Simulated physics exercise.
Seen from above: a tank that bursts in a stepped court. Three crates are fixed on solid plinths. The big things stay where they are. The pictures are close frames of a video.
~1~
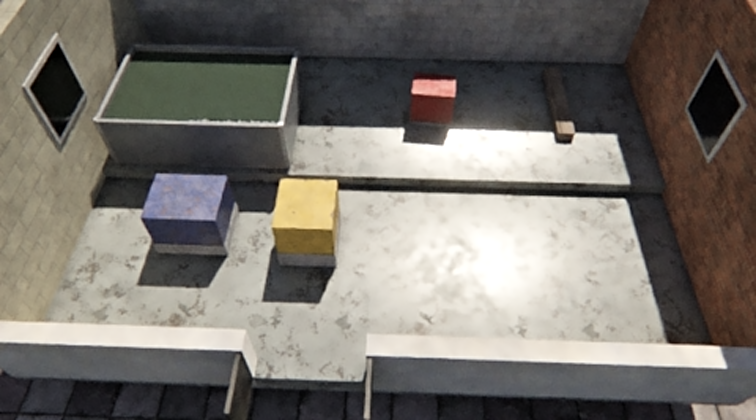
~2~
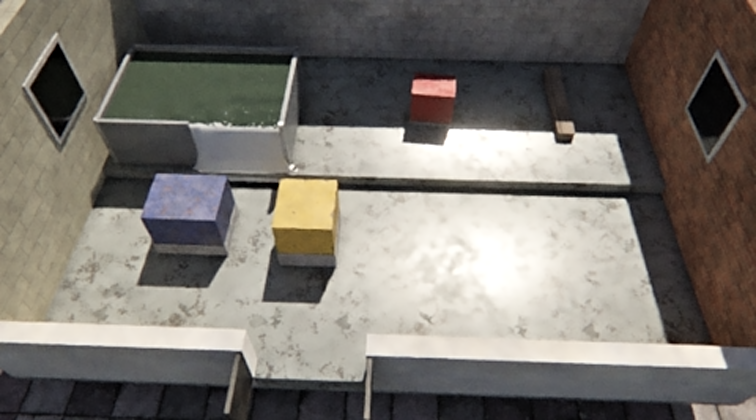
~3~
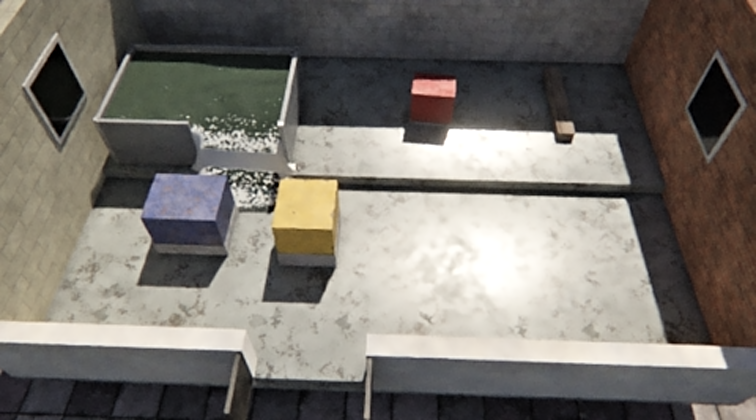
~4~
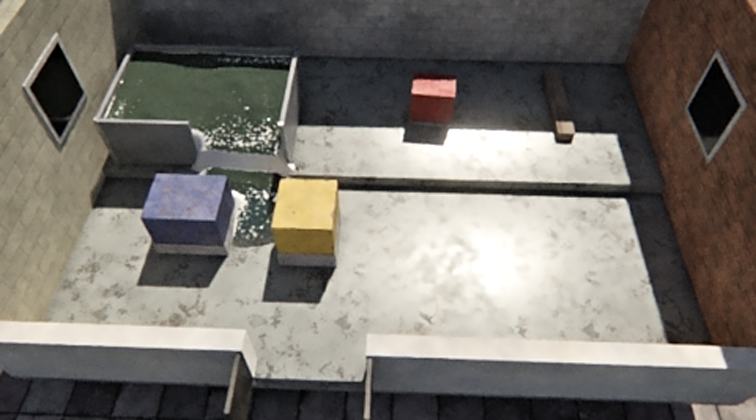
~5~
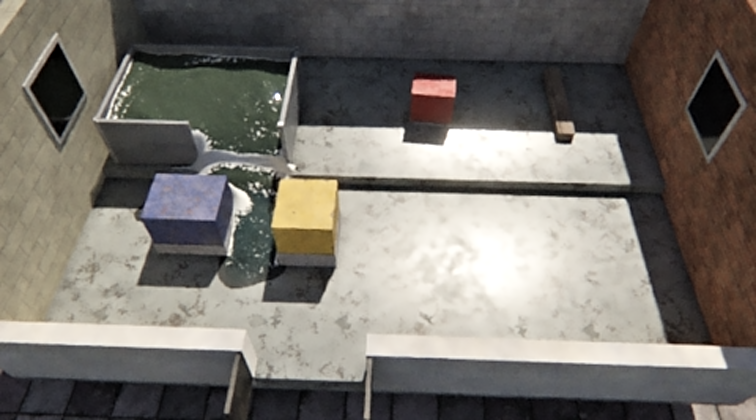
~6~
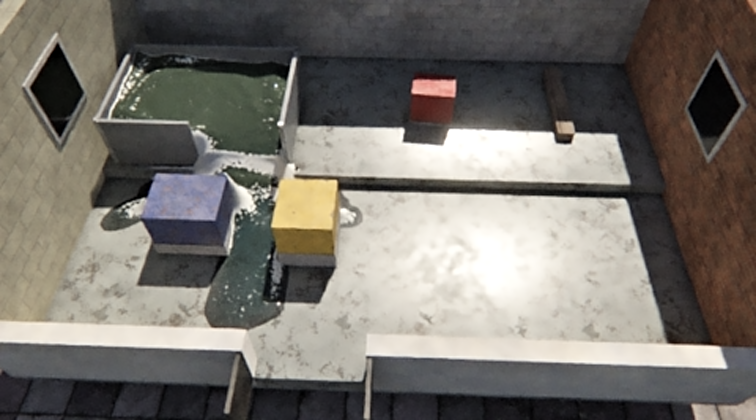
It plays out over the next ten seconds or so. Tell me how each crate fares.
In the end: The red crate keeps dry; the blue crate is soaked; the yellow crate is soaked.
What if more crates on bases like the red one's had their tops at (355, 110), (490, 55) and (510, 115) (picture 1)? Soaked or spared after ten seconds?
In that order: Is safe, escapes it, is safe.
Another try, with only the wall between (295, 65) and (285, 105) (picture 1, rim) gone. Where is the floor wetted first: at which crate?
The red crate.
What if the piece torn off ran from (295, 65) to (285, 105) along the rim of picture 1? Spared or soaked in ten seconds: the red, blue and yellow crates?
In short: Red crate is wetted, blue crate remains dry, yellow crate stays dry.
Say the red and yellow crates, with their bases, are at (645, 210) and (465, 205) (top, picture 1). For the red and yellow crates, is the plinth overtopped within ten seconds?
Red crate is soaked, yellow crate is safe.
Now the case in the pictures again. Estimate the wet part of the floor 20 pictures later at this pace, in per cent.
Near 45 in a hundred.
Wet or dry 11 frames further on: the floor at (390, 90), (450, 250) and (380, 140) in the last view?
In that order: Dry, flooded, not flooded.
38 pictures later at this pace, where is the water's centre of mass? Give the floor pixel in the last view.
At about (297, 230).
A moment on, water covers 20 % of the floor; the red crate not reached, the blue crate water round its plinth, the yellow crate water round its plinth.
Next, water covers 35 % of the floor; the red crate not reached, the blue crate water round its plinth, the yellow crate water round its plinth.
Then, water covers 45 % of the floor; the red crate not reached, the blue crate water round its plinth, the yellow crate water round its plinth.
Later, water covers 55 % of the floor; the red crate not reached, the blue crate water round its plinth, the yellow crate water round its plinth.
In the end, water covers 55 % of the floor; the red crate stayed above the water, the blue crate was topped, the yellow crate was topped.
